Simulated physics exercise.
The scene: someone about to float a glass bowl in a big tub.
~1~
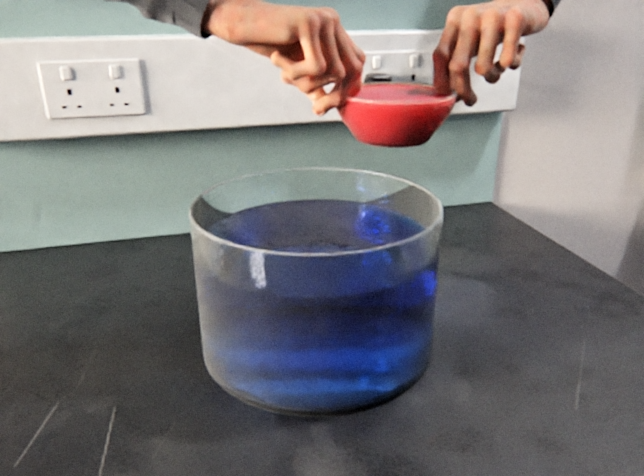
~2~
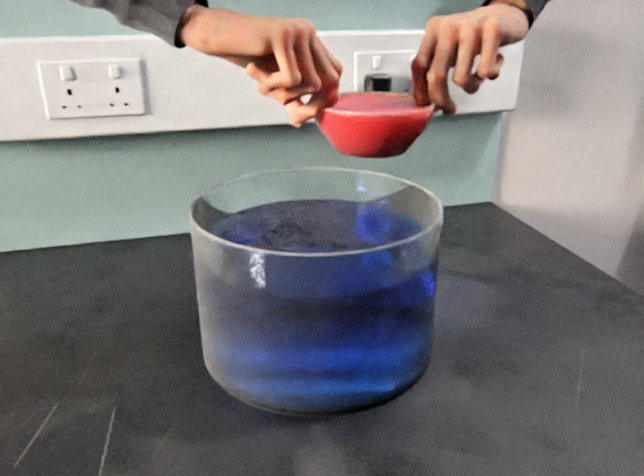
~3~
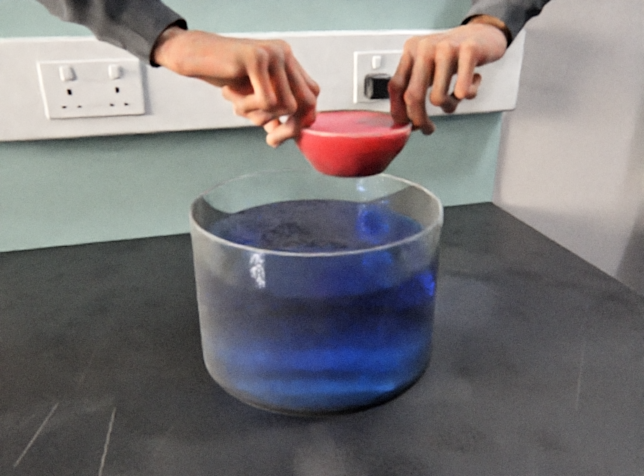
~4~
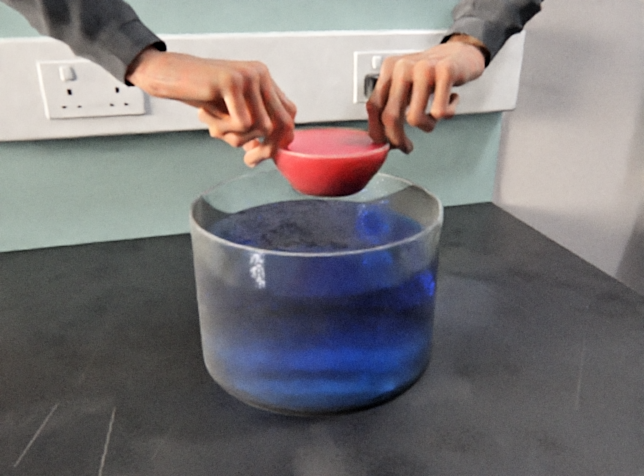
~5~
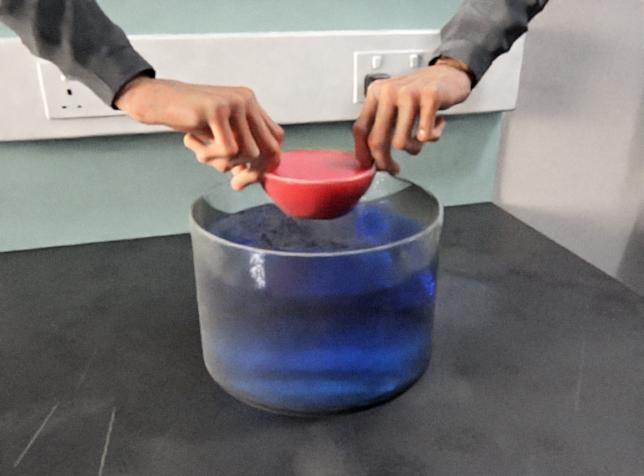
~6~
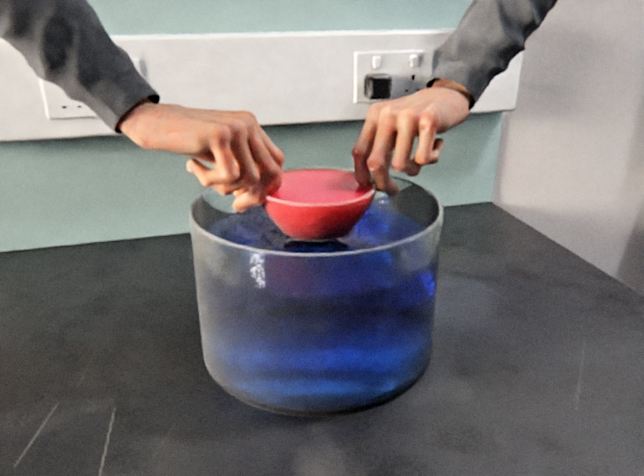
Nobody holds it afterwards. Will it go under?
The bowl sinks.
Soon after, the bowl dips into the dyed water.
Later, dyed water pours in over its rim.
In the end, the bowl lies on the bottom.
